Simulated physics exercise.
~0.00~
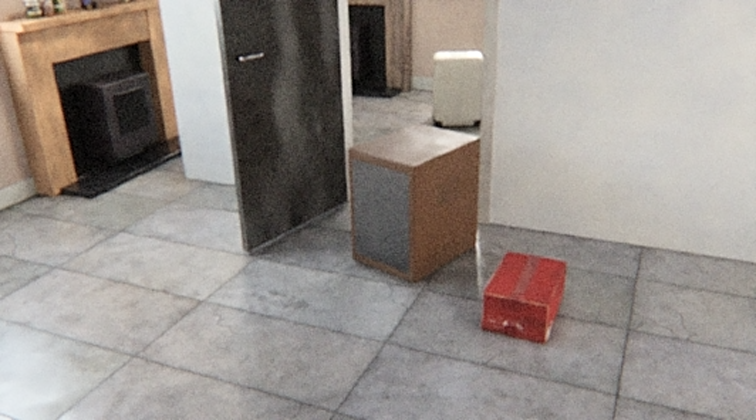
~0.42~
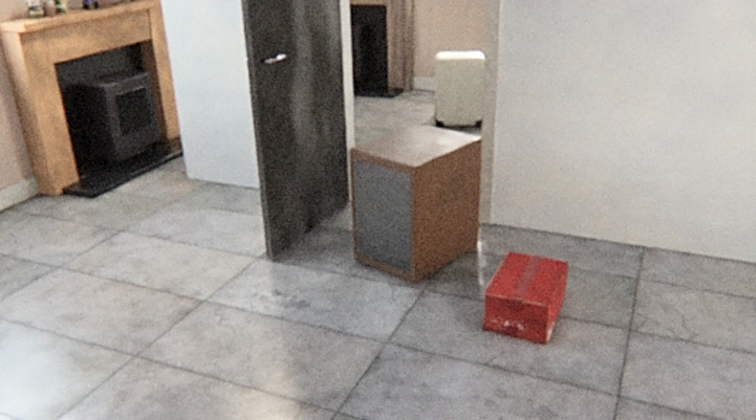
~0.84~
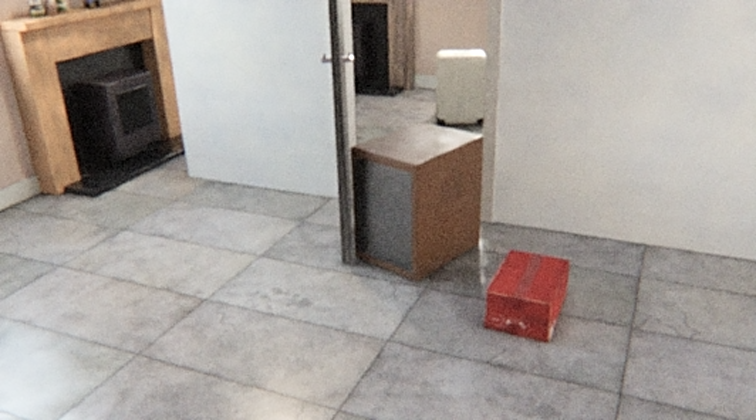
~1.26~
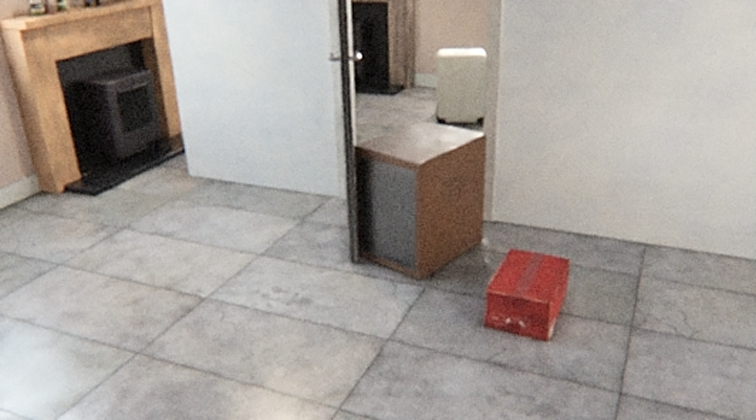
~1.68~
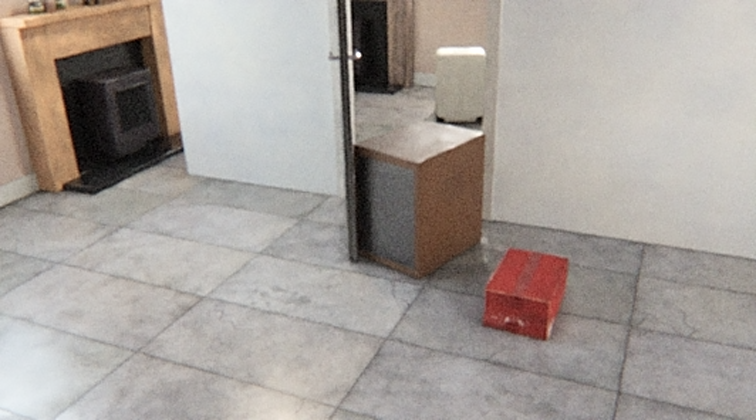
In a grey-tiled room, a dark door swings partway closed and stops against a brown appliance.
